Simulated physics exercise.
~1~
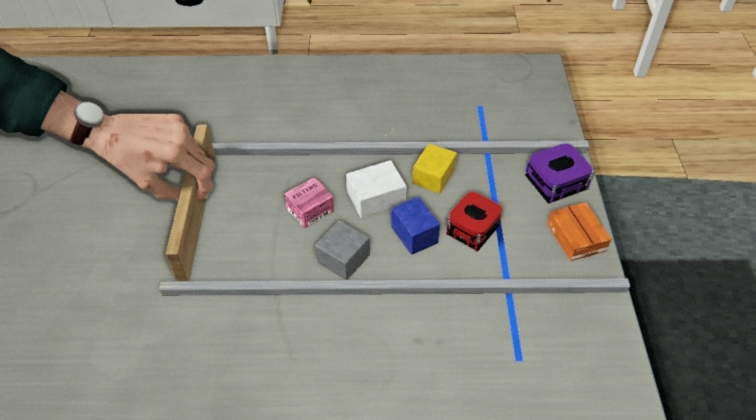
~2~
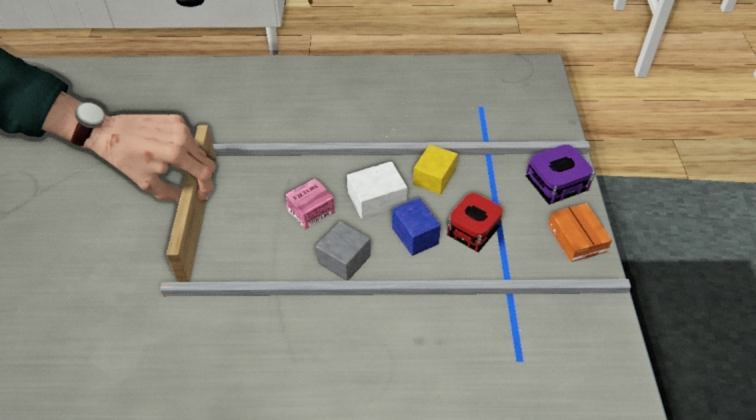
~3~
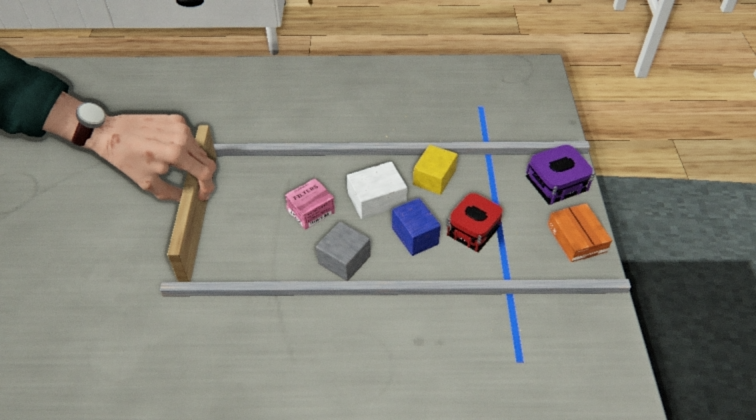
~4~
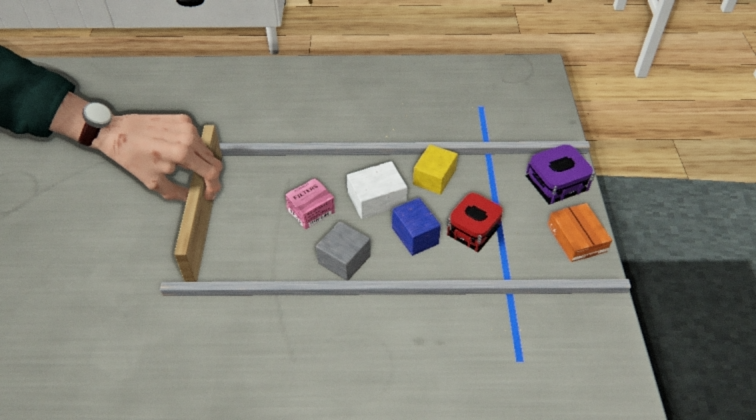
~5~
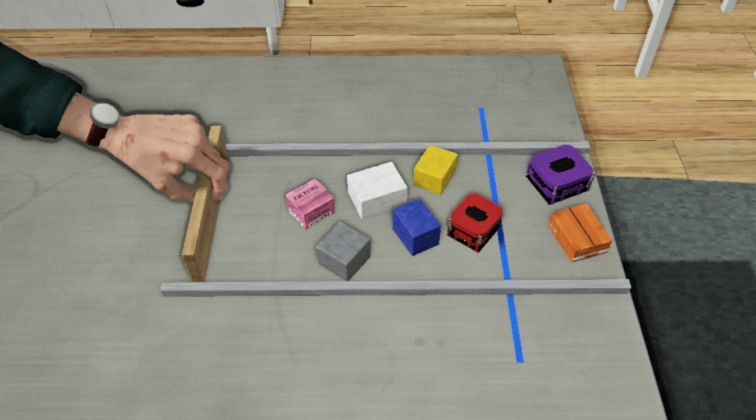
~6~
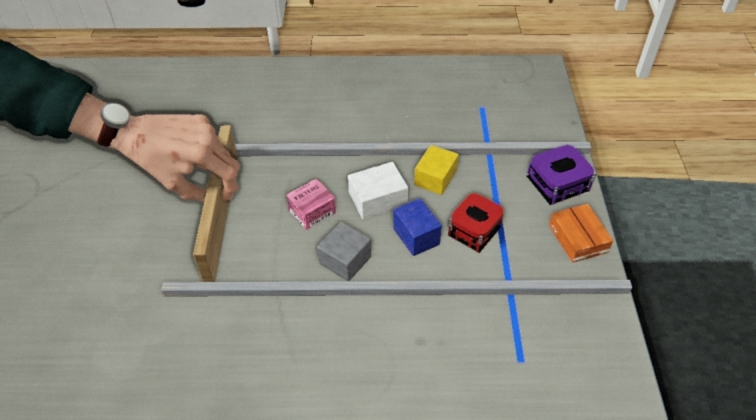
At first, a hand holds a wooden board upright at the left end of two grey rails, with a scattering of coloured blocks and cases between them and a blue tape line further right. Then the hand slides the board slightly rightward, narrowing the gap to the still objects.
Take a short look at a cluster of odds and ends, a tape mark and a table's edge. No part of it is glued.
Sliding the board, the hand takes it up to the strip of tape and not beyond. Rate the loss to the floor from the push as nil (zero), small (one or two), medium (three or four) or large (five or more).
The loss is nil.
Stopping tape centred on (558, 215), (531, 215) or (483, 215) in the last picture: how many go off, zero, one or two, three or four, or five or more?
Either three or four; either one or two; none at all.
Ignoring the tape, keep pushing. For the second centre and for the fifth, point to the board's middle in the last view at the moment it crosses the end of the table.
Roughly (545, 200) for the earlier crossing, roughly (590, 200) for the later one.
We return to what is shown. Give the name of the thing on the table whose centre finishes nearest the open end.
The orange box winds up nearest.
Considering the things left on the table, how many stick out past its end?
Result: 2.
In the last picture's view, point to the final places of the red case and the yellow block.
The red case finishes at (559, 205); the yellow block finishes at (511, 160).
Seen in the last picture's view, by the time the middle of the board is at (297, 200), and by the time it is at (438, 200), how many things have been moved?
First 1, then 6.
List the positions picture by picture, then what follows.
Orange box (579, 231); purple case (559, 173); red case (474, 221); board (193, 200); tape (497, 214), in the first picture.
Purple case (559, 174); white block (377, 190), in the second picture.
Red case (475, 222); pink box (310, 204), in the third picture.
Orange box (579, 232); board (201, 201), in the fourth picture.
Purple case (560, 174); grey block (344, 251), in the fifth picture.
Orange box (580, 233); purple case (560, 174); red case (476, 222); board (218, 201); tape (499, 215), in the sixth picture.
Soon after, none off yet; orange box at rest near (580, 233); purple case at rest near (560, 174); red case at rest near (476, 222).
After that, none off yet; orange box at rest near (580, 233); purple case at rest near (560, 174); red case displaced a little near (499, 214).
In the end, the number that fall off is zero.
